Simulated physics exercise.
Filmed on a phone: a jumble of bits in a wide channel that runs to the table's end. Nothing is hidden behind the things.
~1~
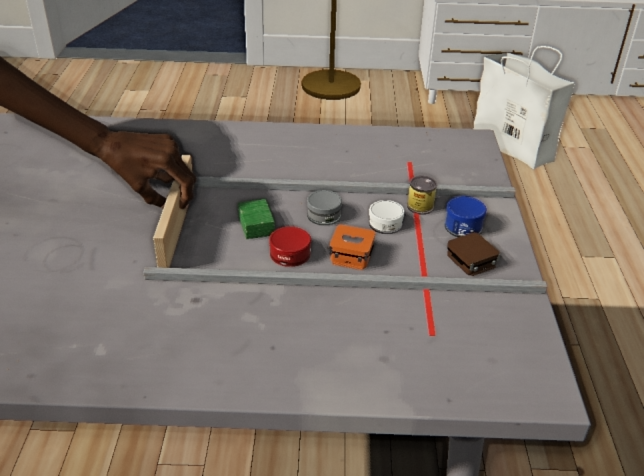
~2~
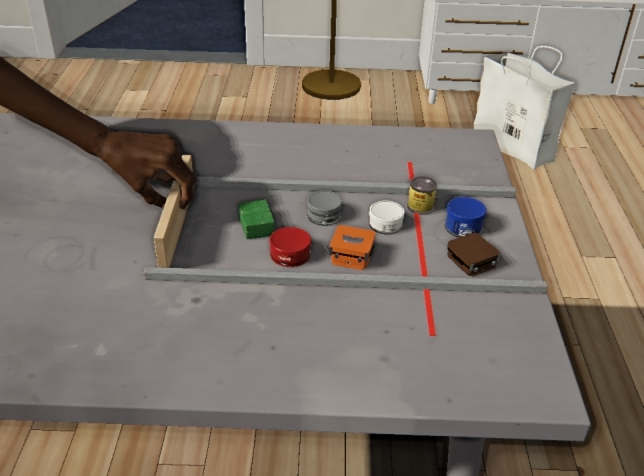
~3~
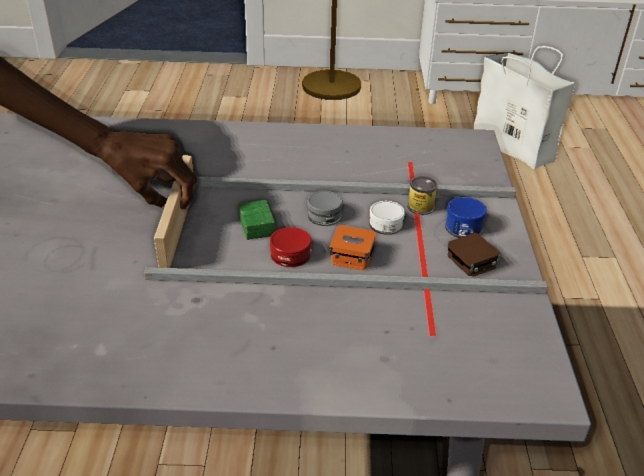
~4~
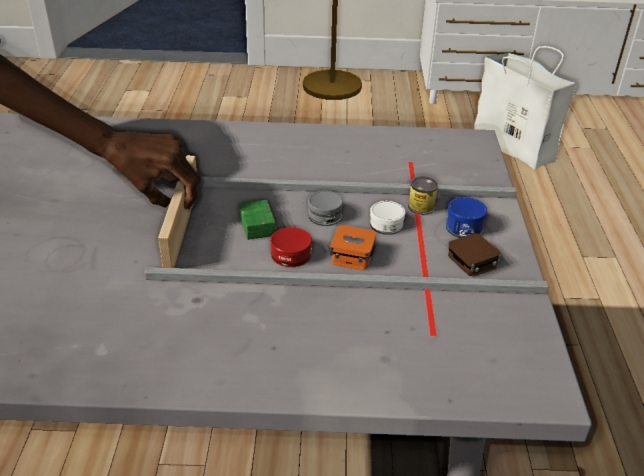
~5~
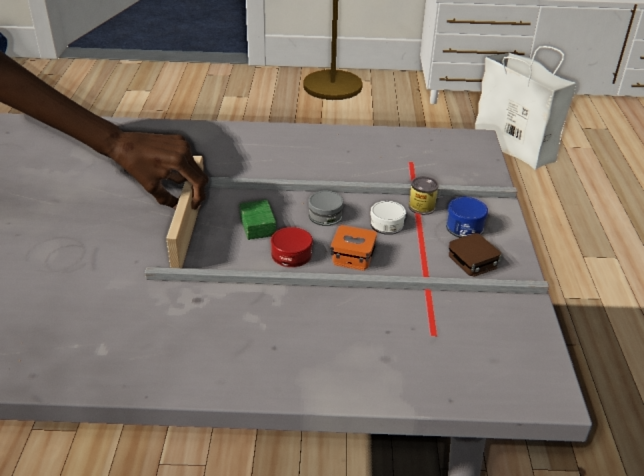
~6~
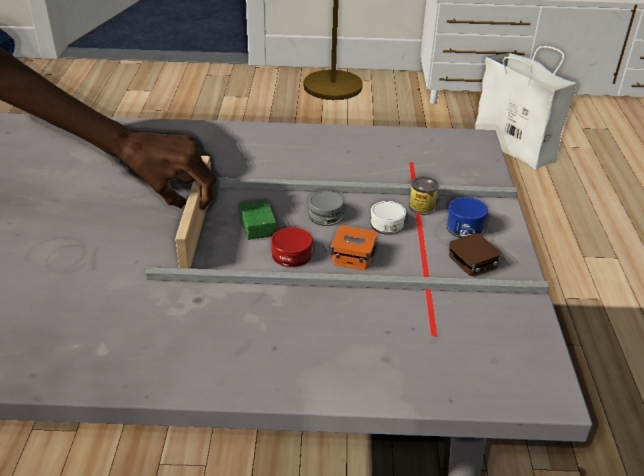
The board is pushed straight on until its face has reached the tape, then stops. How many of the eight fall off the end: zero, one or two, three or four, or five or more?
Outcome: The number that fall off is zero.
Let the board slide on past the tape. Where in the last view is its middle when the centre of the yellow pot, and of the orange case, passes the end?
About (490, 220), and (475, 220) for the other.
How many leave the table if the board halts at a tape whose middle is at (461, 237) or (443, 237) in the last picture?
The counts: 2 and 1.
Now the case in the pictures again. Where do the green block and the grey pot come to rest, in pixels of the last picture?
The green block stops around (436, 228); the grey pot around (435, 205).
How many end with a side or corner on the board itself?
3 of them.
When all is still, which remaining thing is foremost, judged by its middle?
That is the brown case.
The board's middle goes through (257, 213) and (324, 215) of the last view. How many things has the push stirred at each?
By then 1, and 4.
Early on, none off yet; brown case at rest near (474, 256); blue tin at rest near (467, 218); yellow pot at rest near (424, 196).
Finally, the number that fall off is zero.
